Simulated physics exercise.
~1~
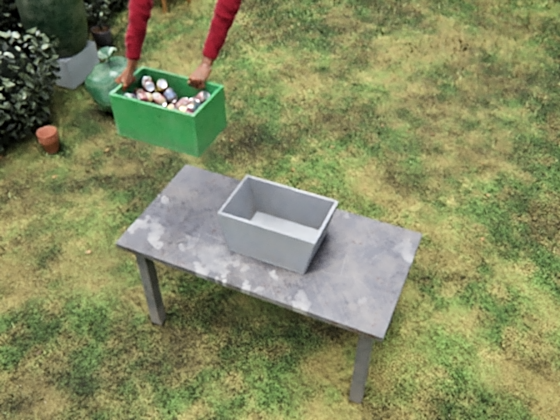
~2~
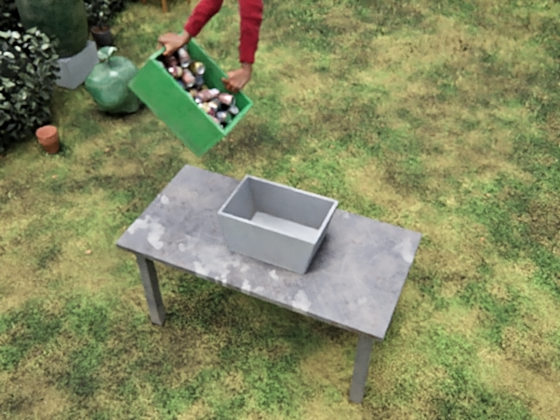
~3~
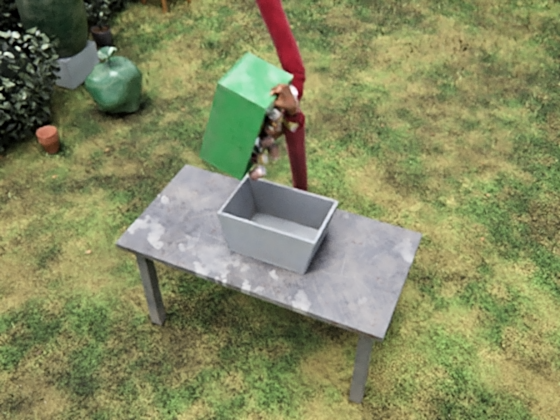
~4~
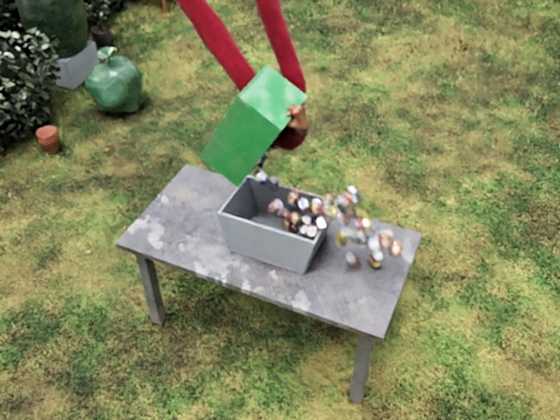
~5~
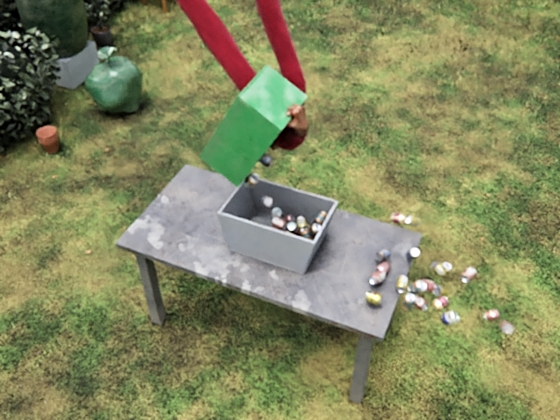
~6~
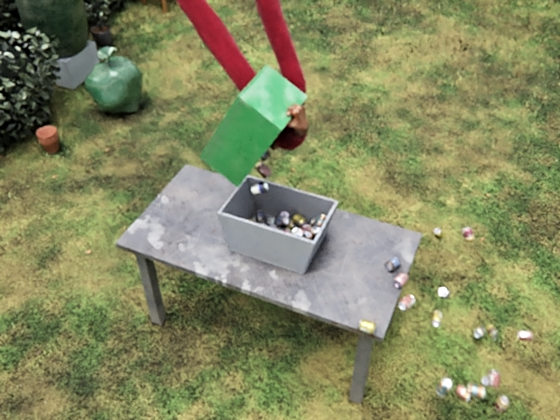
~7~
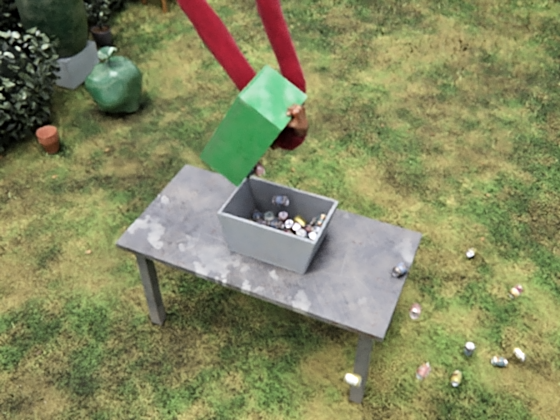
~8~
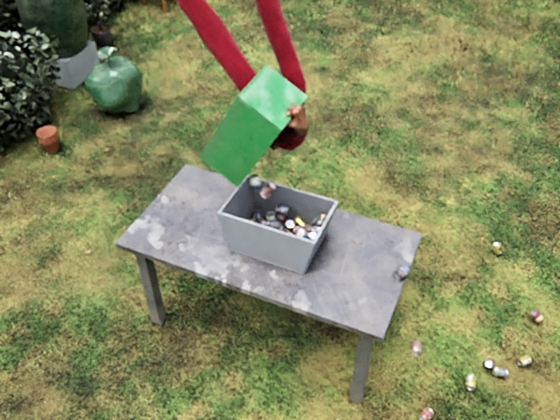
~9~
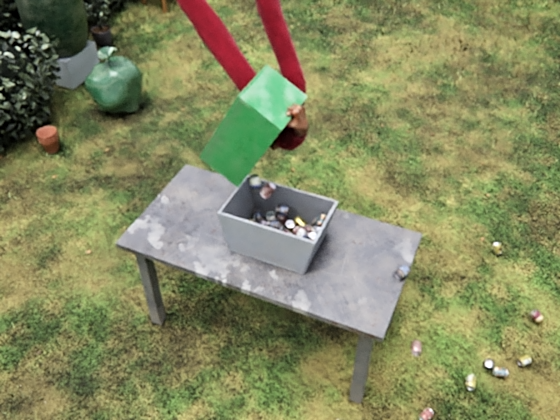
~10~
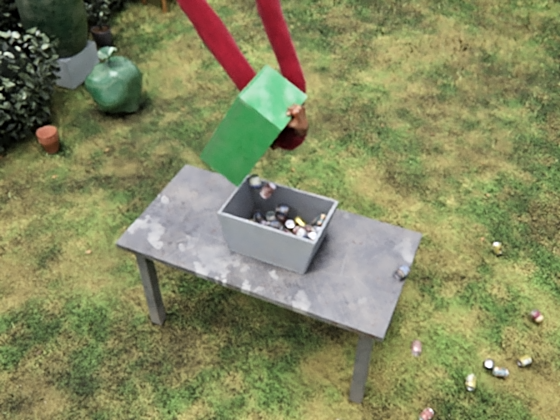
Red-sleeved arms tipped a green box of mini cans over a grey carton on an outdoor table, and the cans came tumbling out. Many landed in the carton, but others flew past its right side and off the table, ending up scattered on the grass.
